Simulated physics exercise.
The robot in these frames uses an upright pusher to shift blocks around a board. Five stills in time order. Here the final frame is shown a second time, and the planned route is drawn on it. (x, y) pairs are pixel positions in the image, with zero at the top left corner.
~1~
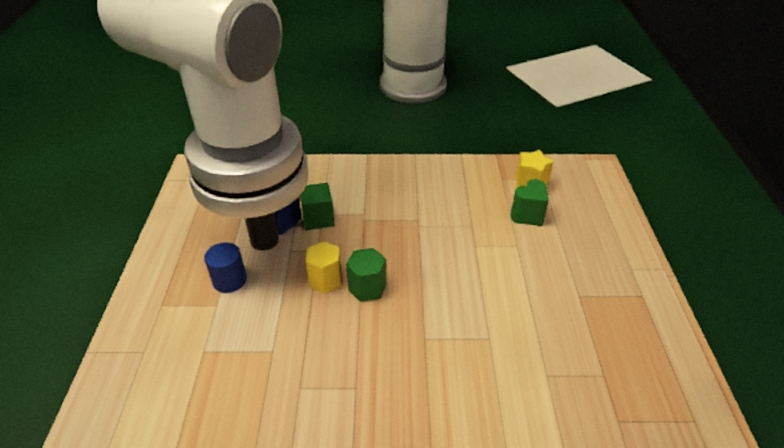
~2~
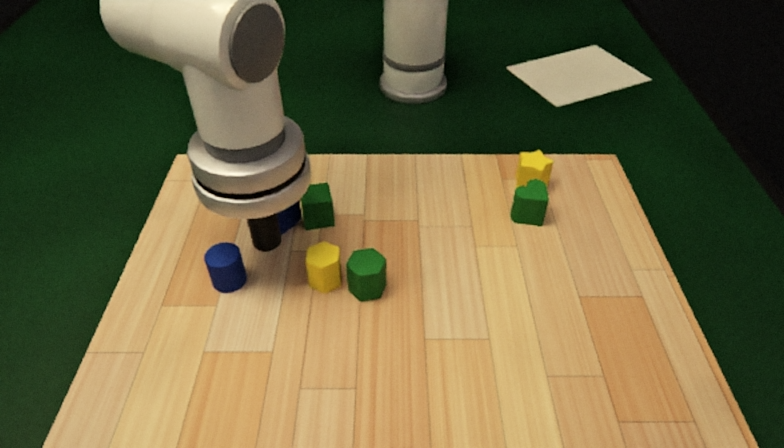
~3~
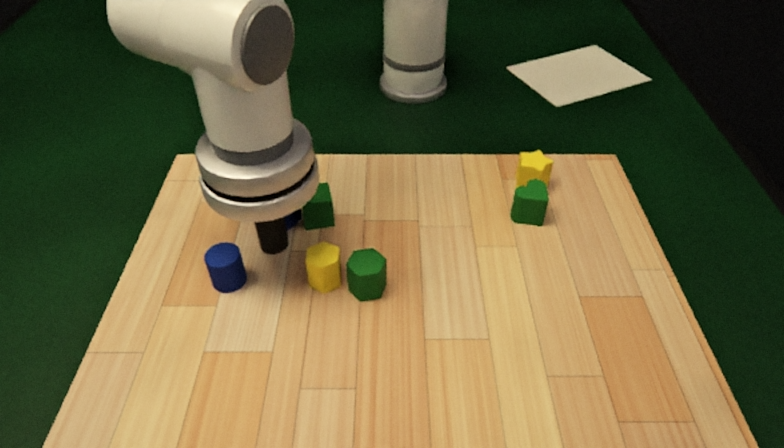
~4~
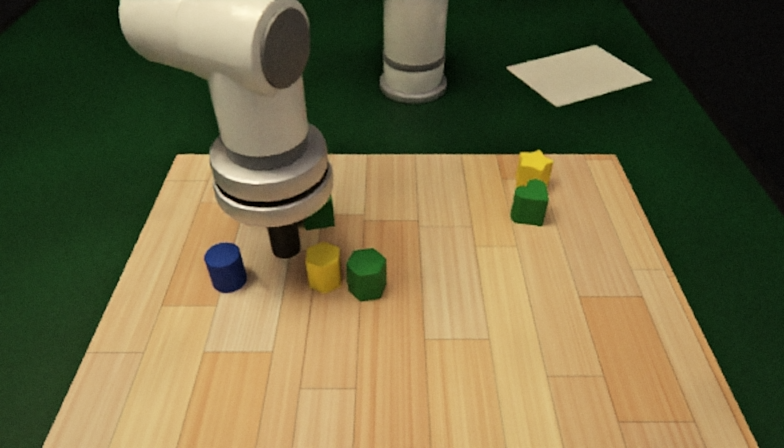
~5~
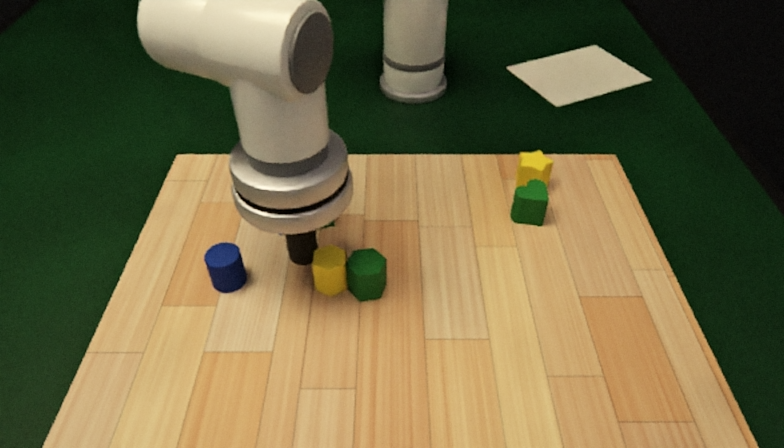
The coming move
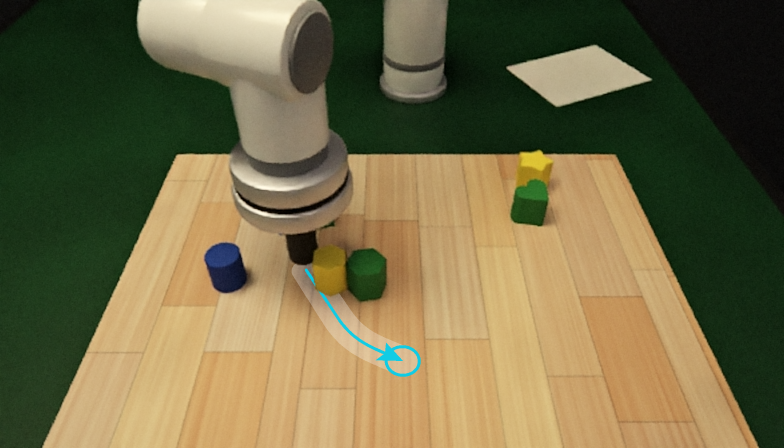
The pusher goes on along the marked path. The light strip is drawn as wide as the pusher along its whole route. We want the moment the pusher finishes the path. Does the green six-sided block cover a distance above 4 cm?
No - that is not the case.
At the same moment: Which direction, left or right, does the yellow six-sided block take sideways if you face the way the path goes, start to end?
The shift goes left.
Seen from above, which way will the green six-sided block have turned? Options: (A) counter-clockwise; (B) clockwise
(A)
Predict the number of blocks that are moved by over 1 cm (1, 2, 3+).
Counting only shifts above 1 cm, I get two blocks.
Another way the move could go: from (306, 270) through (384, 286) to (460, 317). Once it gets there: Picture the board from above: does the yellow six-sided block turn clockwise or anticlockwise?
Looking from above, the answer is clockwise.
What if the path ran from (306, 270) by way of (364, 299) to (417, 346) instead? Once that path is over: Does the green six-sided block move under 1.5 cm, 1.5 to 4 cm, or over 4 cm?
Band: Over 4 cm.
Path on the board, from (306, 270) by way of (328, 303) and (356, 337) to (403, 361).
What follows on the original path. One third of the way, pusher at (326, 288); yellow six-sided block at (358, 283), turned 35° anticlockwise; green six-sided block at (387, 267), turned 50° anticlockwise.
Two thirds of the way, pusher at (355, 323); yellow six-sided block at (387, 299), turned 105° anticlockwise; green six-sided block at (391, 268), turned 70° anticlockwise.
At the end, pusher at (403, 346); green four-sided block in place; yellow six-sided block at (406, 304), turned 180° anticlockwise; green six-sided block at (391, 268), turned 70° anticlockwise.
